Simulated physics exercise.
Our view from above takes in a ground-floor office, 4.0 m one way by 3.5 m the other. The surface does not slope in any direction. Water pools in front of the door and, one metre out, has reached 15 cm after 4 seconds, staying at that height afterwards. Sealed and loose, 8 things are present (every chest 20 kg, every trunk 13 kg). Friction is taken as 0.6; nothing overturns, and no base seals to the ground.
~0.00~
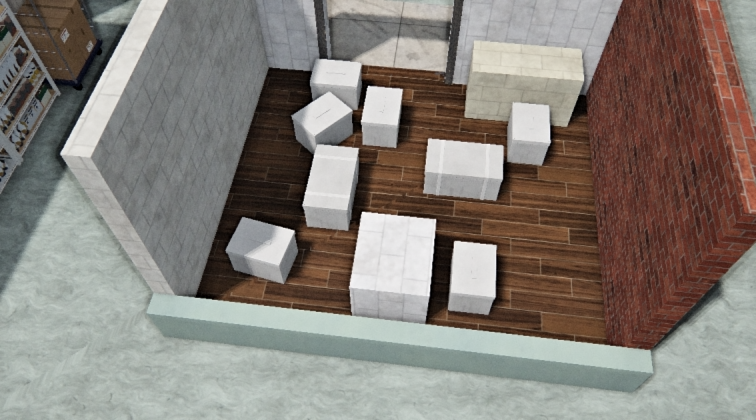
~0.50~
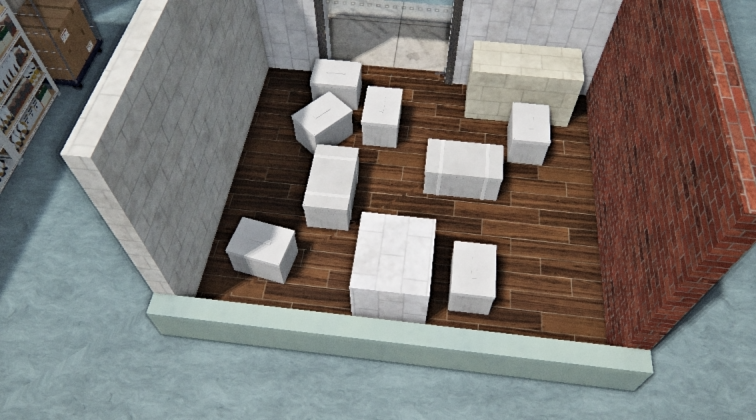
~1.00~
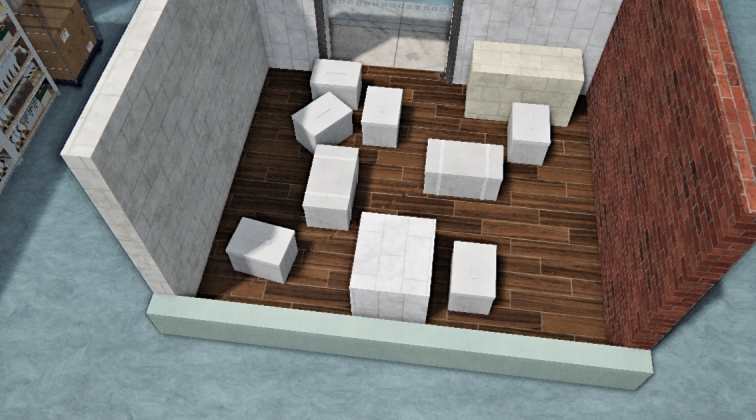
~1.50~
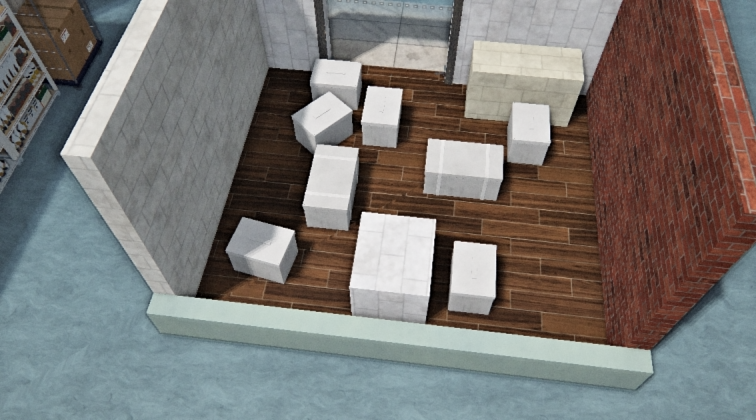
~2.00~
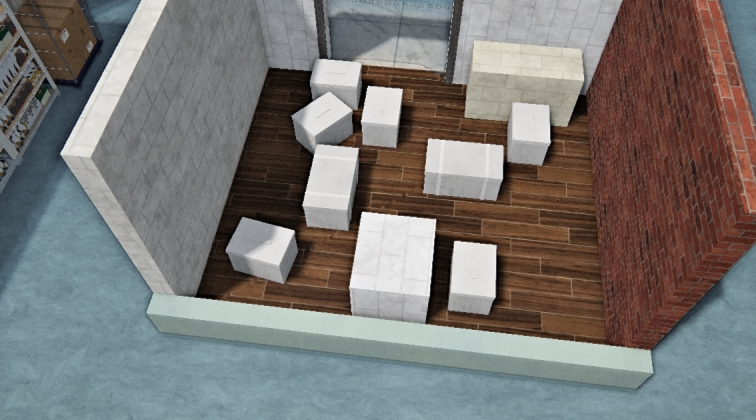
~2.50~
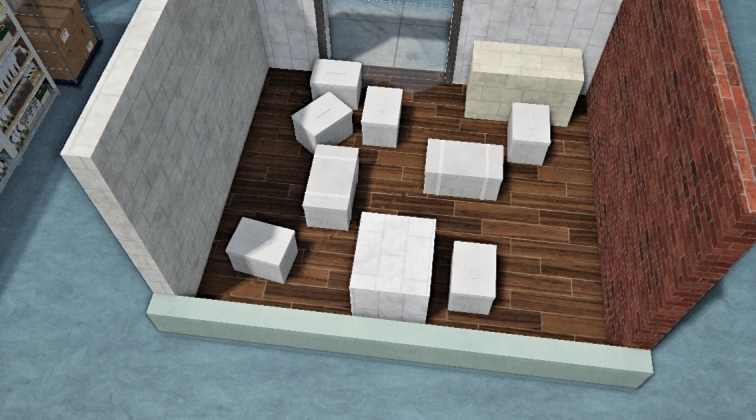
White blocks standing still on a dark wooden floor in an open-topped room, with a faint bluish sheen appearing around the doorway.
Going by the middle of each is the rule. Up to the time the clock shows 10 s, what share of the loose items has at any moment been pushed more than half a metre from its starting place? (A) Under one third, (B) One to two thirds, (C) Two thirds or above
(B) One to two thirds.
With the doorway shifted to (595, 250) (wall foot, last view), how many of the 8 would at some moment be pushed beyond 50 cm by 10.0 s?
Then 2 of them would.
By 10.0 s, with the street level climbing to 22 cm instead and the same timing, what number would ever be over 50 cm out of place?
Then it comes to 6.
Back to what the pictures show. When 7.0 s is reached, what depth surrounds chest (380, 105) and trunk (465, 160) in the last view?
I'd put it at 6 cm and 5 cm respectively.
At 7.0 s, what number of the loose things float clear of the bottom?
Total: 1.
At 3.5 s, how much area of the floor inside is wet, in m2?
The covered patch comes to about 1.0 m2.
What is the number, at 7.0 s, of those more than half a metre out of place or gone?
By that point, 3.
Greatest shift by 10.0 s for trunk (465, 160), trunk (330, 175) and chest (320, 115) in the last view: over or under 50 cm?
Order as asked - a bigger shift, a smaller shift, a smaller shift.
After 3.5 s 0 of 8 are over 50 cm from their spots; 0 afloat.
After 4.5 s 0 of 8 are over 50 cm from their spots; 0 afloat.
After 7.0 s 3 of 8 are over 50 cm from their spots; 1 afloat.
After 10.0 s 3 of 8 are over 50 cm from their spots, and 3 have been at some point; 2 afloat.
